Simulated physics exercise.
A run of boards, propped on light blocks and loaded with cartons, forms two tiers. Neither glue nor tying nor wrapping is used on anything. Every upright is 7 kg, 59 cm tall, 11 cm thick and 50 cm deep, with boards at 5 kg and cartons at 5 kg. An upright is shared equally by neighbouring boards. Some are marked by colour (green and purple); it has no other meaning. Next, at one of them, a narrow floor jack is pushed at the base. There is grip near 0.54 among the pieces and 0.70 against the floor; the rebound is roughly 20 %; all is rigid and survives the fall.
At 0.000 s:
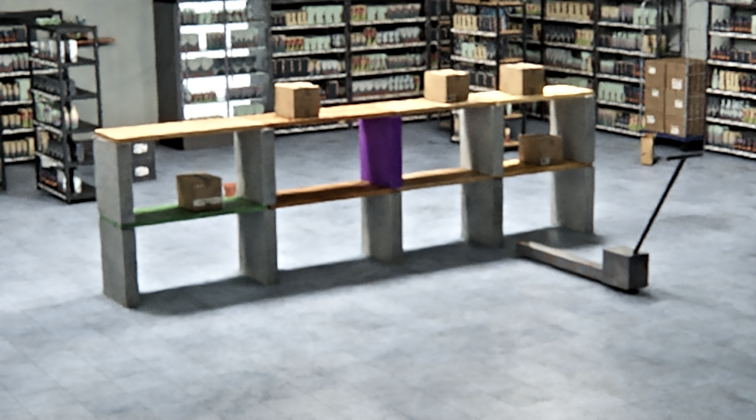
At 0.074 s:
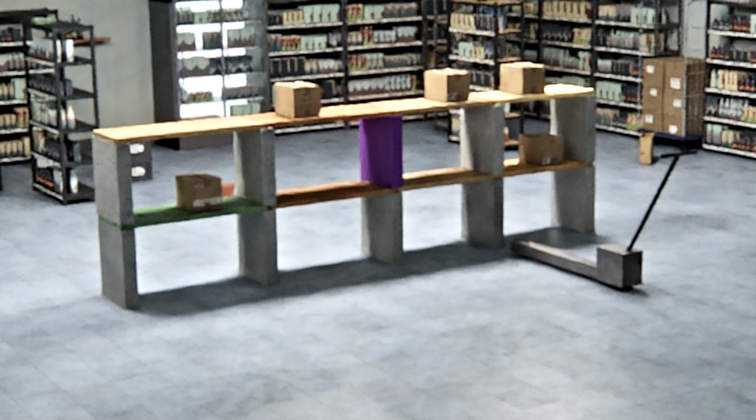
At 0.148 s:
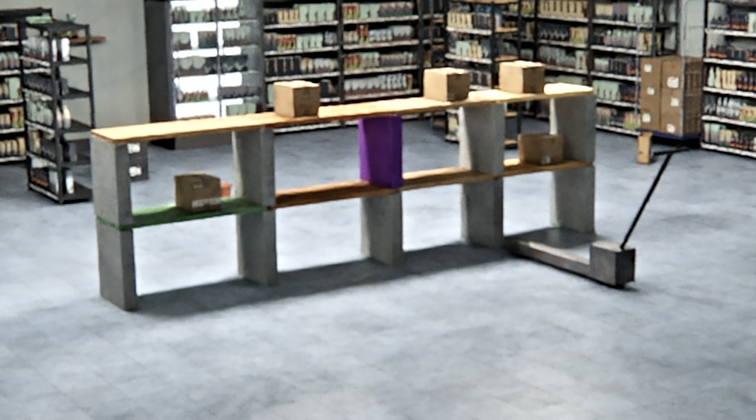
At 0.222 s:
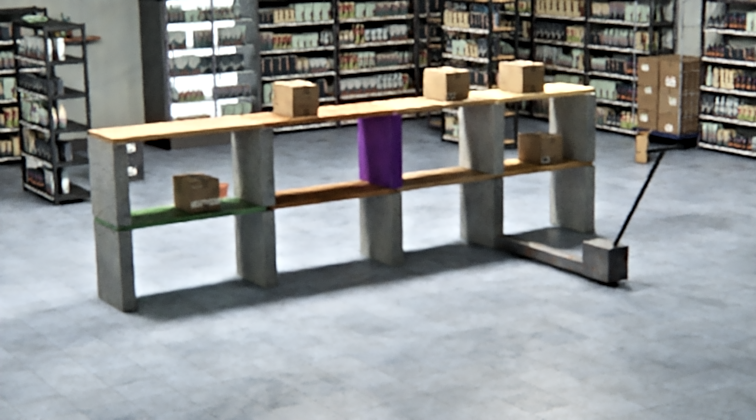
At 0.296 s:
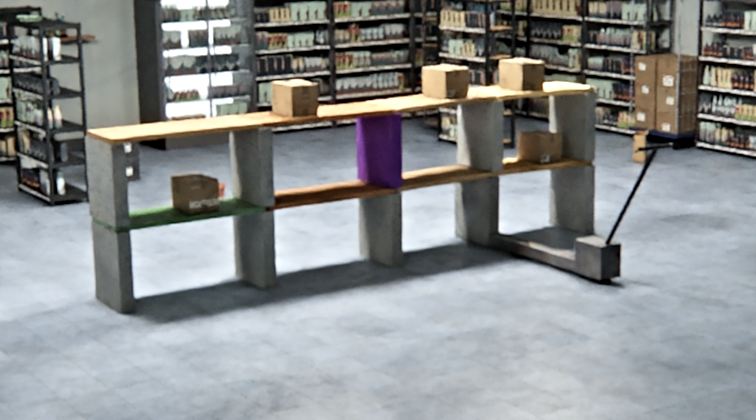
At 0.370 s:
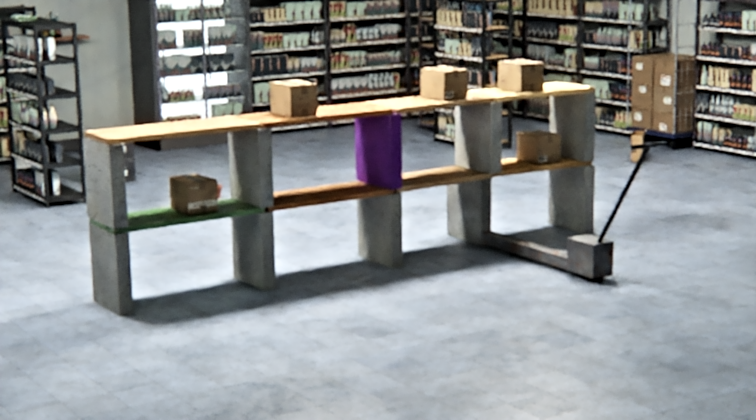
In a storeroom with a grey floor and packed shelving behind, the view looks slightly down on a long two-tier rack from the front. Pale boards rest on grey uprights and a purple one near the middle, with a green board lower left, brown cartons on both tiers and a dark-handled floor jack at right. The jack slides left along the base towards a grey upright while the camera drifts slightly around.
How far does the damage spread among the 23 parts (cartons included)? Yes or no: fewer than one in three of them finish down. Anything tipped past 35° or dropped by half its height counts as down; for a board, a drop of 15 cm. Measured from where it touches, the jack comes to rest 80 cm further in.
No.
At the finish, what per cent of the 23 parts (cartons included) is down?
Share down: Close to 100 per cent.
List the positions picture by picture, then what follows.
In the first frame (places mark the middle of the side facing us; the camera moves round a little), jack tip (523, 247) 34 cm short; purple upright (375, 149); green board (184, 209); nothing disturbed.
In the second frame, jack tip (517, 245) 24 cm short; purple upright (375, 149).
In the third frame, jack tip (510, 243) 14 cm short; green board (183, 210).
In the fourth frame, jack tip (503, 241) 38 mm short; purple upright (374, 148).
In the fifth frame, jack tip (495, 239) 6 cm in; purple upright (373, 148); 2 disturbed, none down.
In the sixth frame, jack tip (488, 237) 16 cm in; purple upright (372, 148); green board (178, 212); 5 disturbed, none down.
After 0.78 s, none of the 23 pieces down, 12 disturbed.
After 1.26 s, 10 of the 23 pieces down; purple upright leaning 59°, 34 cm lower.
After 1.62 s, 16 of the 23 pieces down; purple upright on its side.
After 2.60 s, 23 of the 23 pieces down; purple upright on its side; green board leaning 5°, 20 cm lower.
At rest (3.7 s), 23 of the 23 pieces down; purple upright on its side; green board 48 cm lower. That is 100 per cent. As the last picture would show them, middles, purple upright near (402, 248), green board near (85, 295).
